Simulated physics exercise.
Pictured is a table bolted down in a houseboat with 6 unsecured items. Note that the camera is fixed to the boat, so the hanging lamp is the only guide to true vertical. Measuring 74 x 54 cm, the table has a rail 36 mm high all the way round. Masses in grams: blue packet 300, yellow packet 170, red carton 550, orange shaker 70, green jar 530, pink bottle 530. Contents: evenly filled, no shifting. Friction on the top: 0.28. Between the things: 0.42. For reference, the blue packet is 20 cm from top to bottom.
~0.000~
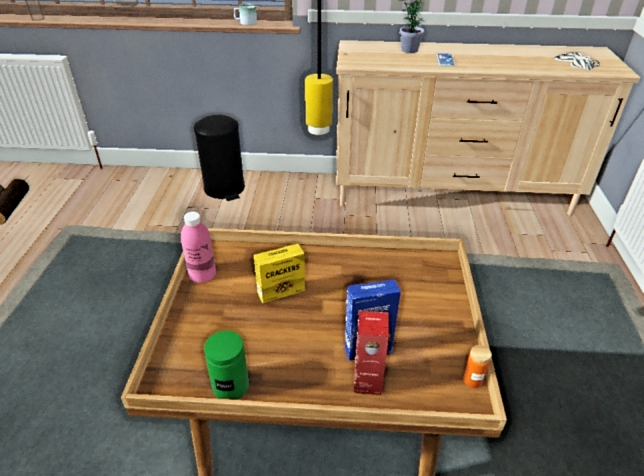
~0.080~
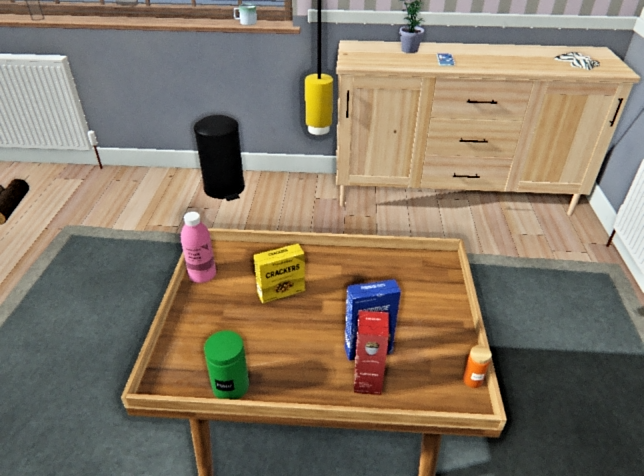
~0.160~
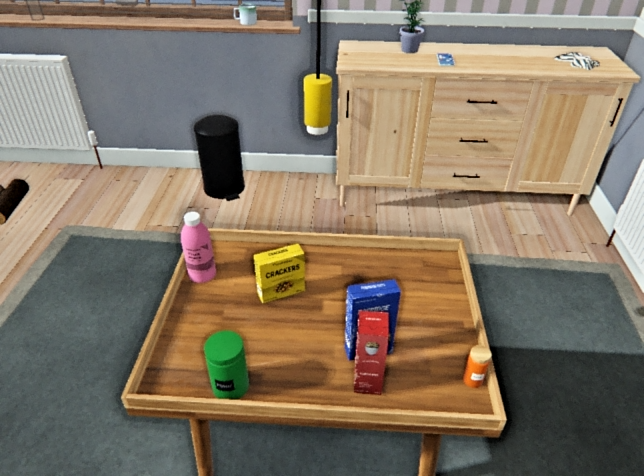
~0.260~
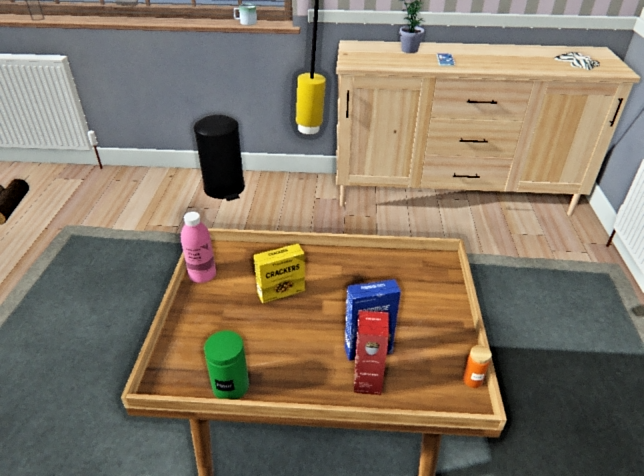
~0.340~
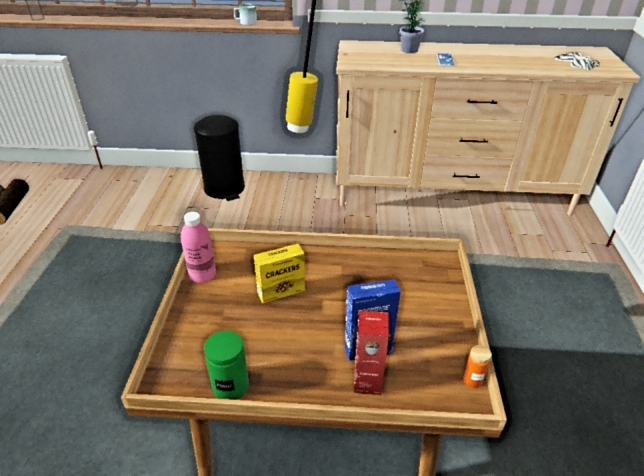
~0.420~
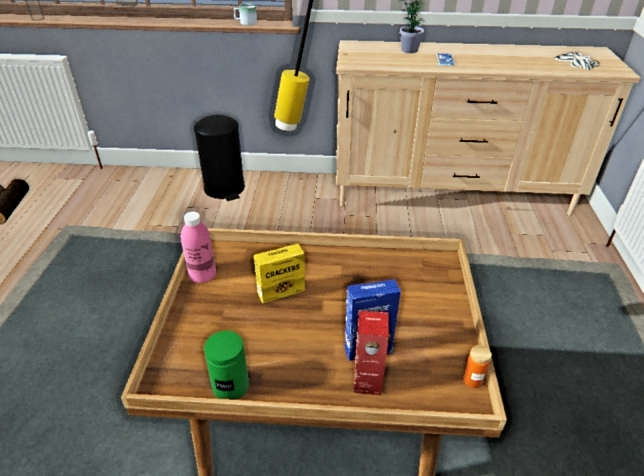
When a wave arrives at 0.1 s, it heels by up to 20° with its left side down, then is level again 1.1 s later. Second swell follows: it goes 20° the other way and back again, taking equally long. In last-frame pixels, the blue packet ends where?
(371, 322).
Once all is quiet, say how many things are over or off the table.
That gives 0.
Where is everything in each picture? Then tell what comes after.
In the first picture, boat level; blue packet (371, 321); yellow packet (280, 273).
In the second picture, boat level; orange shaker (477, 367); green jar (227, 366).
In the third picture, boat level; pink bottle (197, 246); yellow packet (280, 273).
In the fourth picture, floor tilted 4°, left side down; red carton (371, 354); orange shaker (477, 367).
In the fifth picture, floor tilted 8°, left side down; green jar (227, 366); pink bottle (197, 246).
In the sixth picture, floor tilted 13°, left side down; blue packet (371, 321); yellow packet (280, 273).
After 0.92 s, floor tilted 10°, left side down; blue packet moved 5 cm near (348, 320); red carton moved 5 cm; yellow packet moved 5 cm.
After 1.92 s, floor tilted 16°, right side down; blue packet moved 2 cm near (360, 321); red carton moved 3 cm; yellow packet moved 3 cm.
In the end (2.8 s), all 6 under 5 cm from the start. In the last view, blue packet near (371, 321).
